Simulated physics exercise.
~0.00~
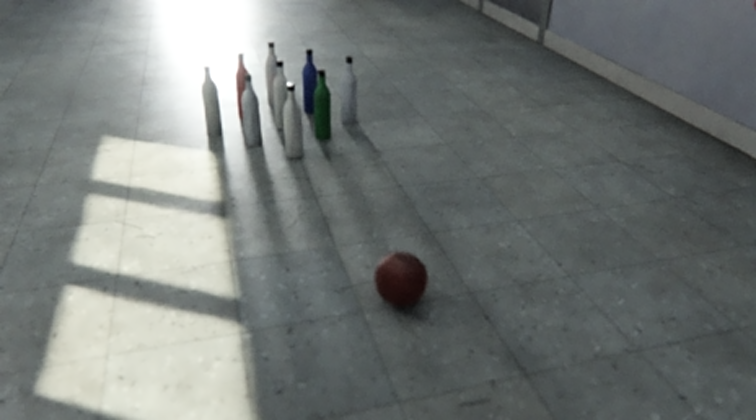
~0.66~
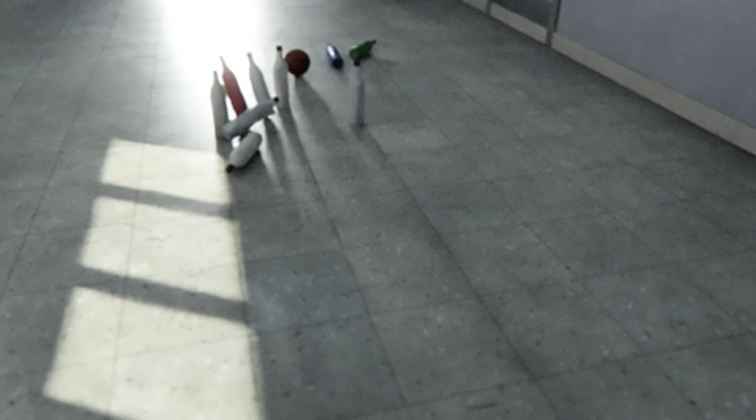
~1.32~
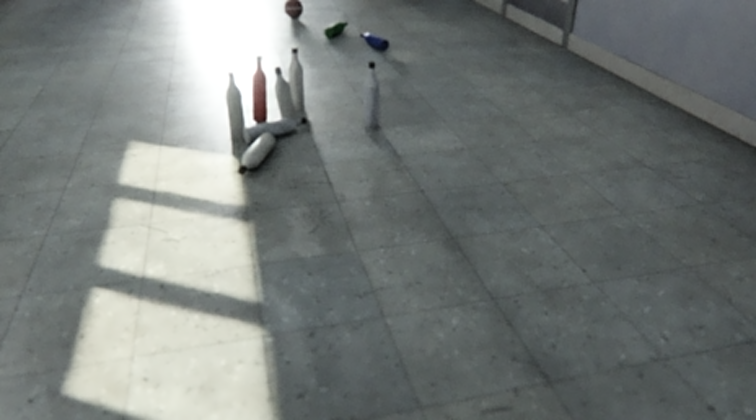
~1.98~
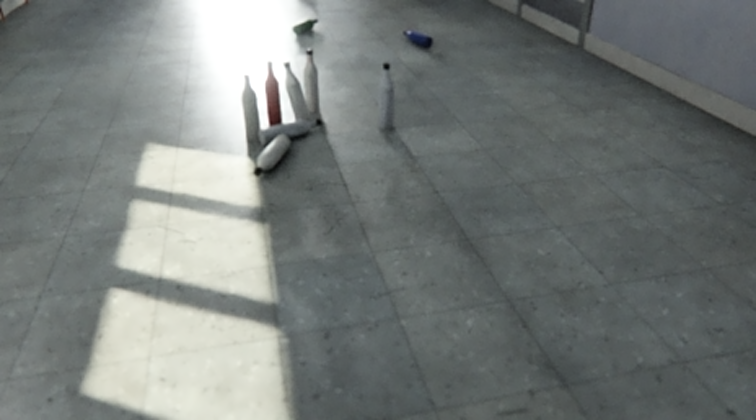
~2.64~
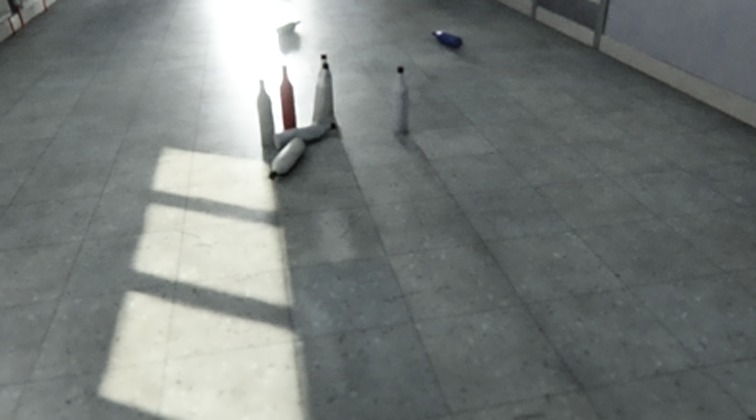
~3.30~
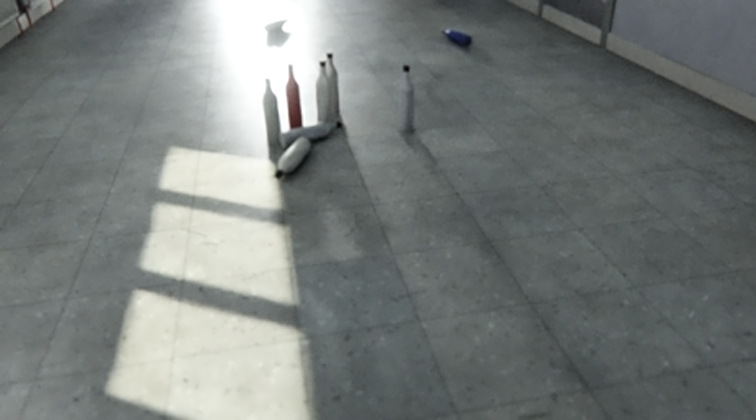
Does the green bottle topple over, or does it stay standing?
The green bottle topples over. It ends up lying on the floor behind the bottles that are still standing.
